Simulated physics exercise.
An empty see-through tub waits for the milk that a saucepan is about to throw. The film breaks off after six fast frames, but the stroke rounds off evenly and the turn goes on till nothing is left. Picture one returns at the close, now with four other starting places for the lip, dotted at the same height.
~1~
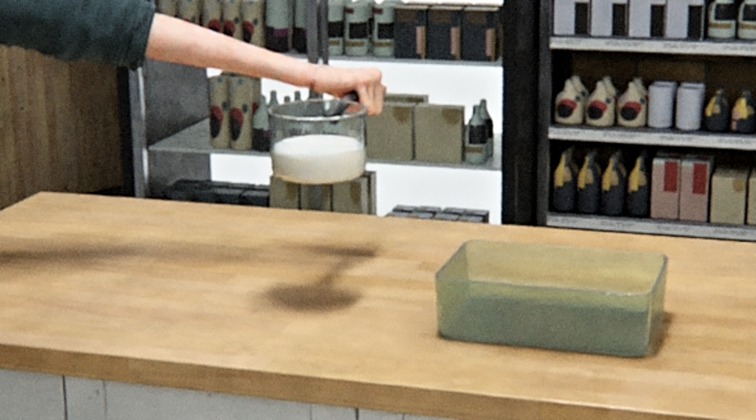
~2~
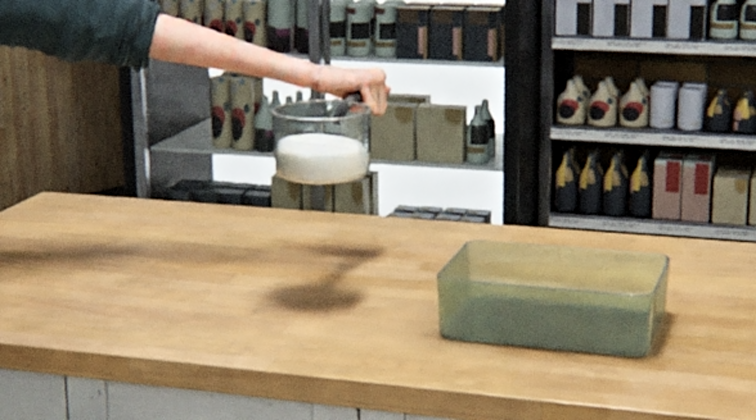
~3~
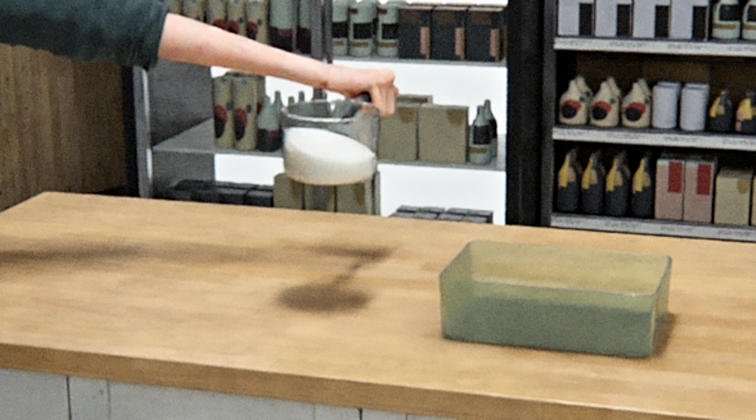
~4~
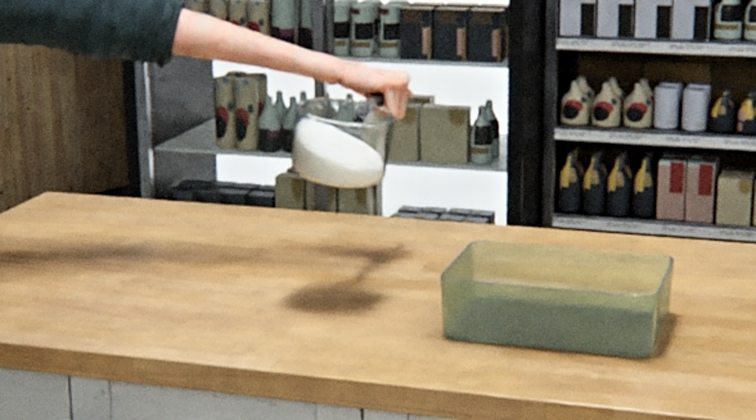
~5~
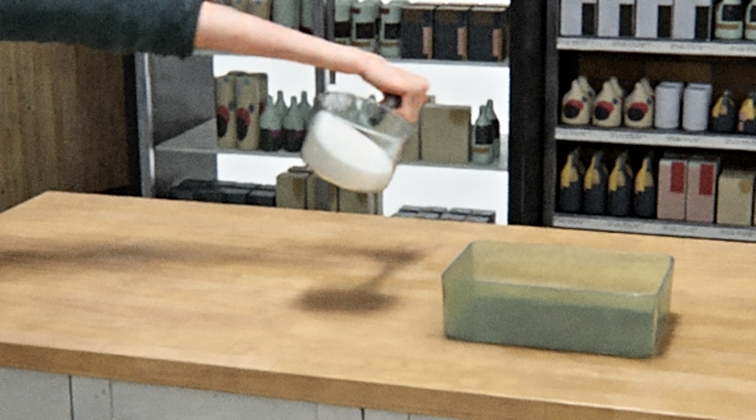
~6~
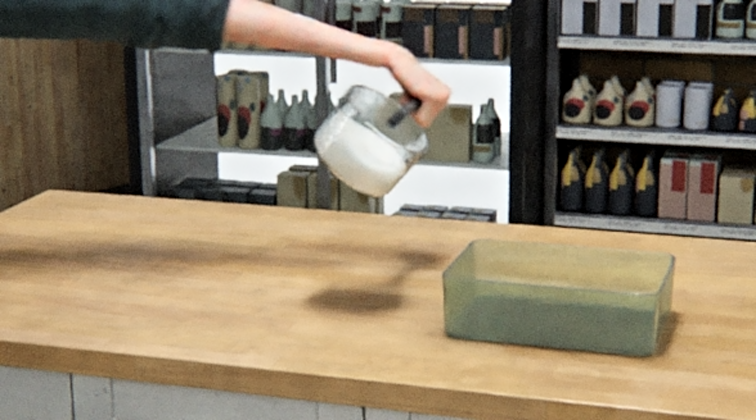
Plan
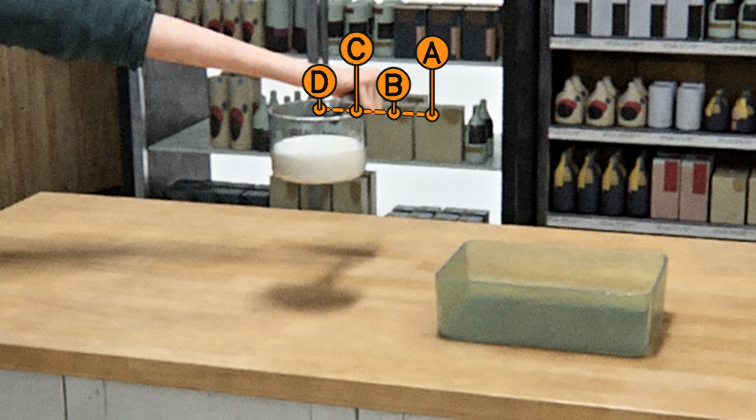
In the video, a hand holds a see-through saucepan of milk above a wooden counter with a clear tub on it, then moves it slightly right and gradually tilts it, the milk staying inside the pan.
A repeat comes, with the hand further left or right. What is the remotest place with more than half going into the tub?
Dot D just does it.
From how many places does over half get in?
All of them.
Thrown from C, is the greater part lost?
No.
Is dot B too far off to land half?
No, not at all.
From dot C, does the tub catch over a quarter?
Yes.
In orange, A at (432, 114); B at (393, 112); C at (356, 110); D at (319, 109).
For dot A, about 77 % lands in the tub, 6 % falls short and 17 % goes beside or beyond.
For dot B, about 75 % lands in the tub, 3 % falls short and 22 % goes beside or beyond.
For dot C, about 78 % lands in the tub, 4 % falls short and 19 % goes beside or beyond.
For dot D, about 67 % lands in the tub, 20 % falls short and 13 % goes beside or beyond.
